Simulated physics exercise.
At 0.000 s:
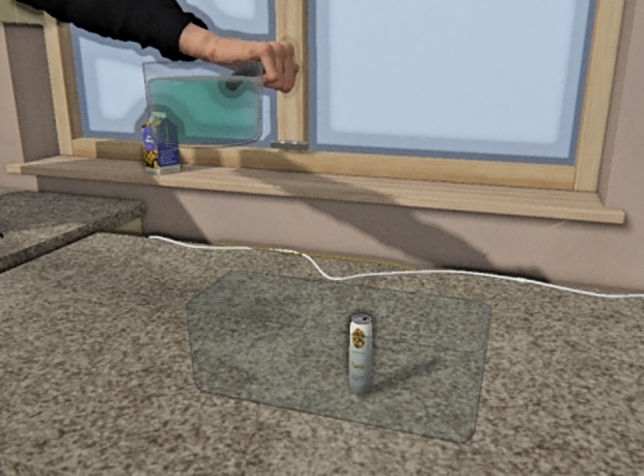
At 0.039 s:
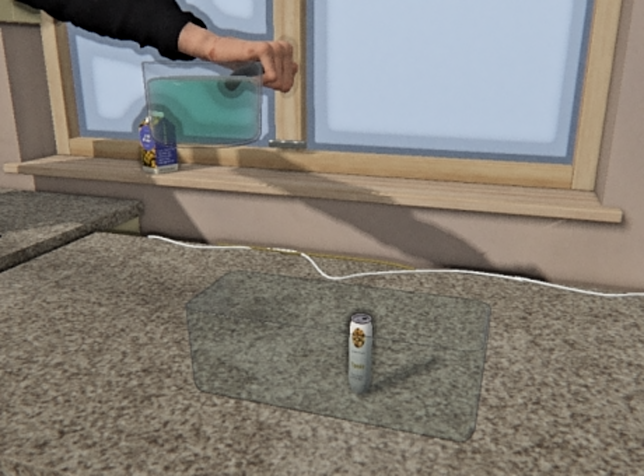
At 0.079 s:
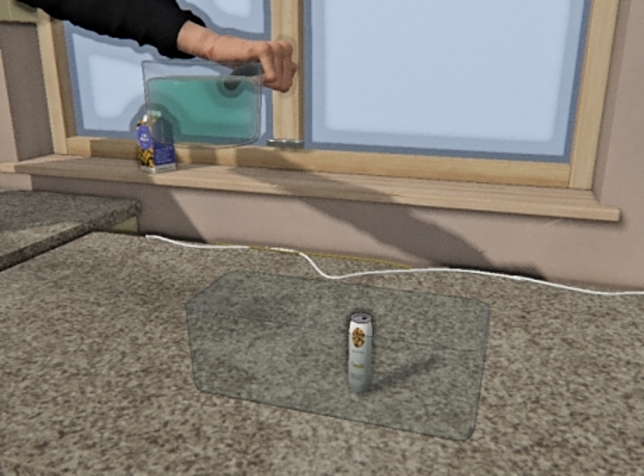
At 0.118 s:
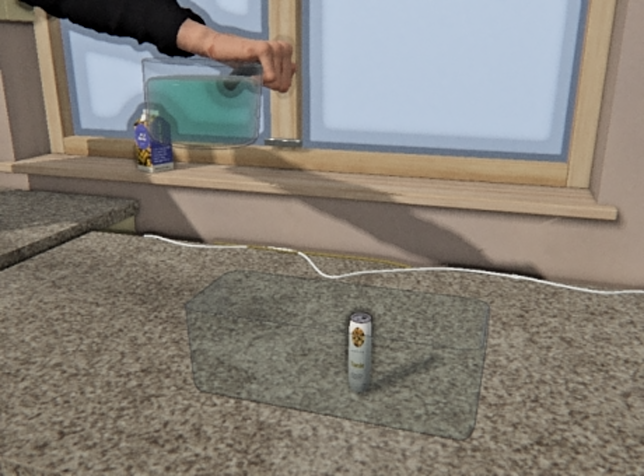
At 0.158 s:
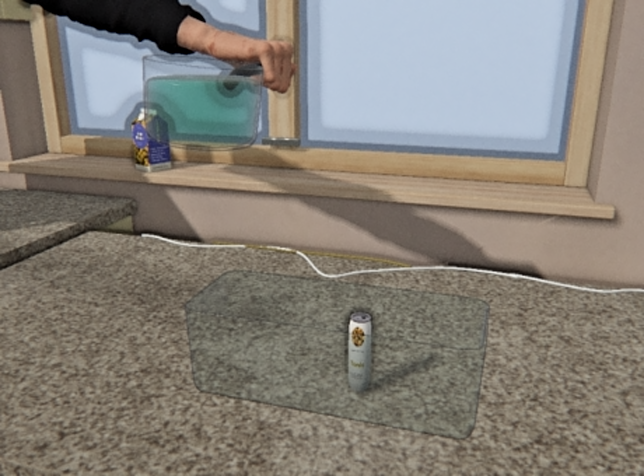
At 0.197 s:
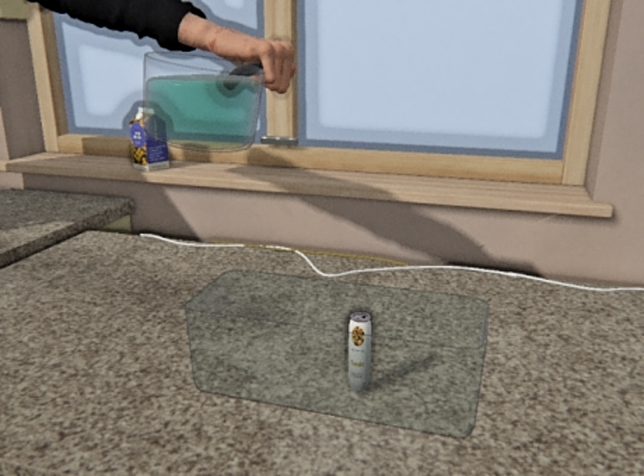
A hand held a small clear pot of green water above a speckled counter, where a can stood at a long, see-through basin, and slowly tilted the pot slightly down to the right.
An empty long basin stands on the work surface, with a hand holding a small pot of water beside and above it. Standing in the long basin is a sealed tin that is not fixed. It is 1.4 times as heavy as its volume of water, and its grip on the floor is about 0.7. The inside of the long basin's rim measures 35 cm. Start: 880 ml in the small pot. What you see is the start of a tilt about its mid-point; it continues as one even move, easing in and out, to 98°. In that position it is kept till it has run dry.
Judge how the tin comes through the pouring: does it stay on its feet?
No. Looks to me like it can't hold out.
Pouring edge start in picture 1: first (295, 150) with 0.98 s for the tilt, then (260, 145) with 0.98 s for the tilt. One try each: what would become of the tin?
In the first try it remains standing; in the second it remains standing.
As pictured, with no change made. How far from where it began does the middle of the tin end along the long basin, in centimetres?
The middle of the tin ends some 6.5 cm along the basin.
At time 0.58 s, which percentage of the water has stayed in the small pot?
Portion remaining: Approx. 74 per cent.
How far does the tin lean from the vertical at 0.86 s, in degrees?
Tilt: Around 5 degrees.
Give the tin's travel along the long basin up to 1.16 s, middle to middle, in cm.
Near 6 cm.
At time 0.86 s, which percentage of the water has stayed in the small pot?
I'd say some 20 per cent remains.
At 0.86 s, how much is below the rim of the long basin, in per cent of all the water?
I'd put it at roughly 46 per cent.
After 0.58 s the tilt is 63° and 74 per cent is still to pour; the tin stands where it began.
After 0.86 s the tilt is 95° and 20 per cent is still to pour; the tin stands where it began.
After 1.16 s the tilt is 98° and 4 per cent is still to pour; the tin lies on its side.
After 1.48 s the tilt is 98° and 1 per cent is still to pour; the tin lies on its side.
In the end the tin lies on its side.
